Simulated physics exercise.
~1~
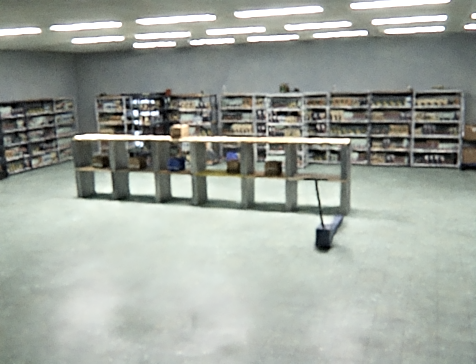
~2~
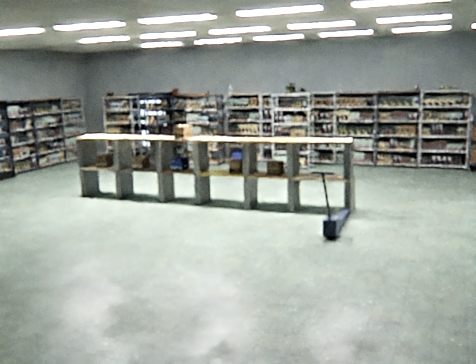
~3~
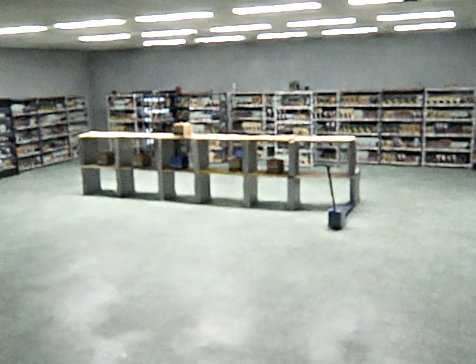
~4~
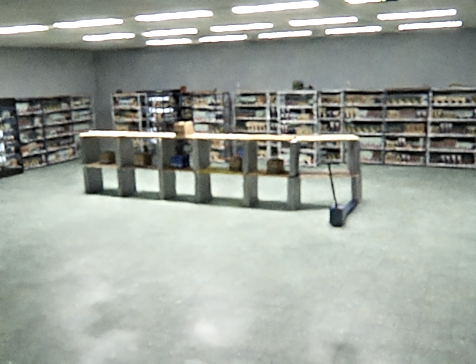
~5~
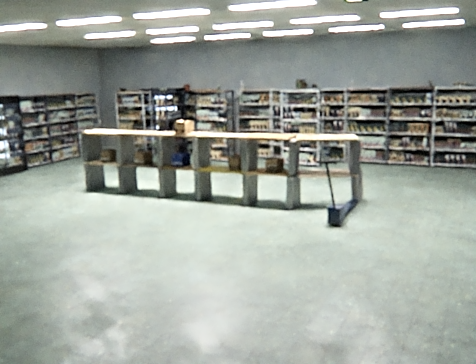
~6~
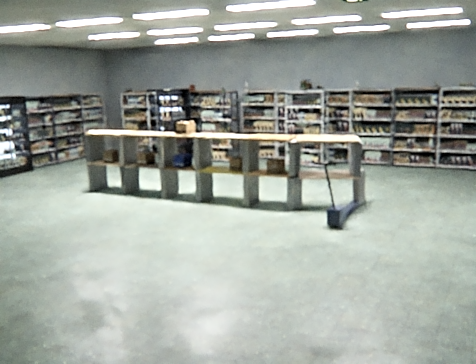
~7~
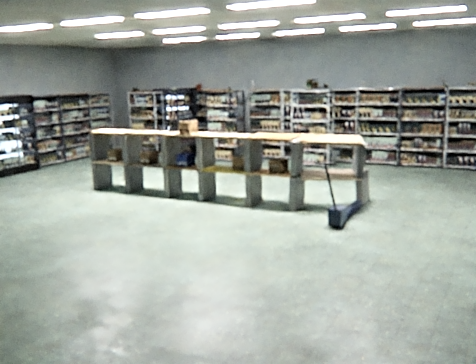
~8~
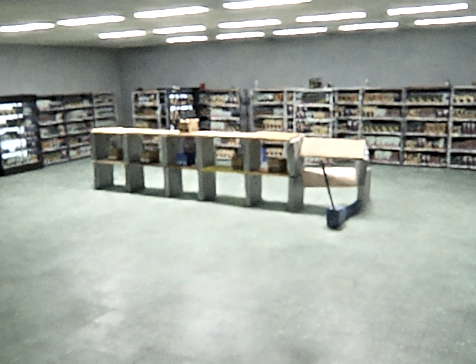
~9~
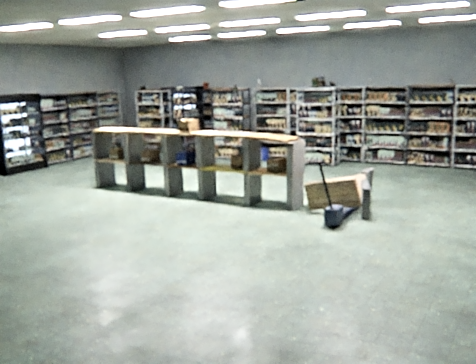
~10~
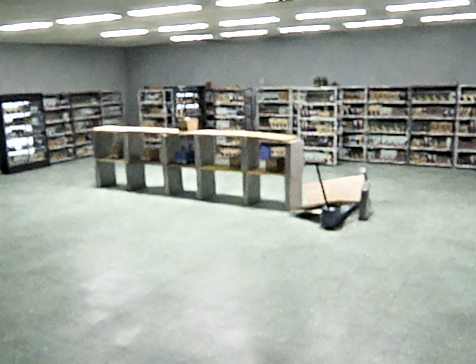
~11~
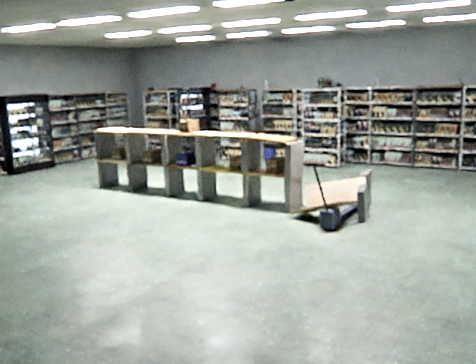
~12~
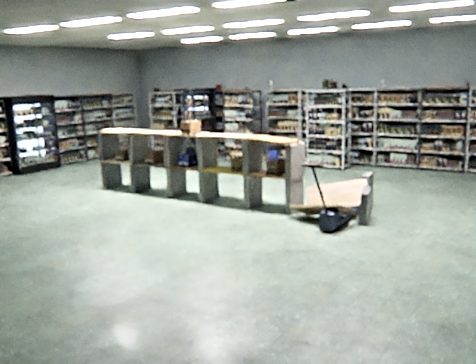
A large grey-walled room with a pale floor and rows of ceiling lights is seen from slightly above, the view drifting gently sideways. Stocked shelves line the far walls, and in the middle stands a long two-tier rack of light boards on grey uprights, with a few small cartons on it. A dark blue jack with an upright handle slides in at the rack's right end, and pushes against the last upright. The end section then tips and drops, its boards falling beside the jack. The jack stops there, with the right end collapsed and the rest still standing.
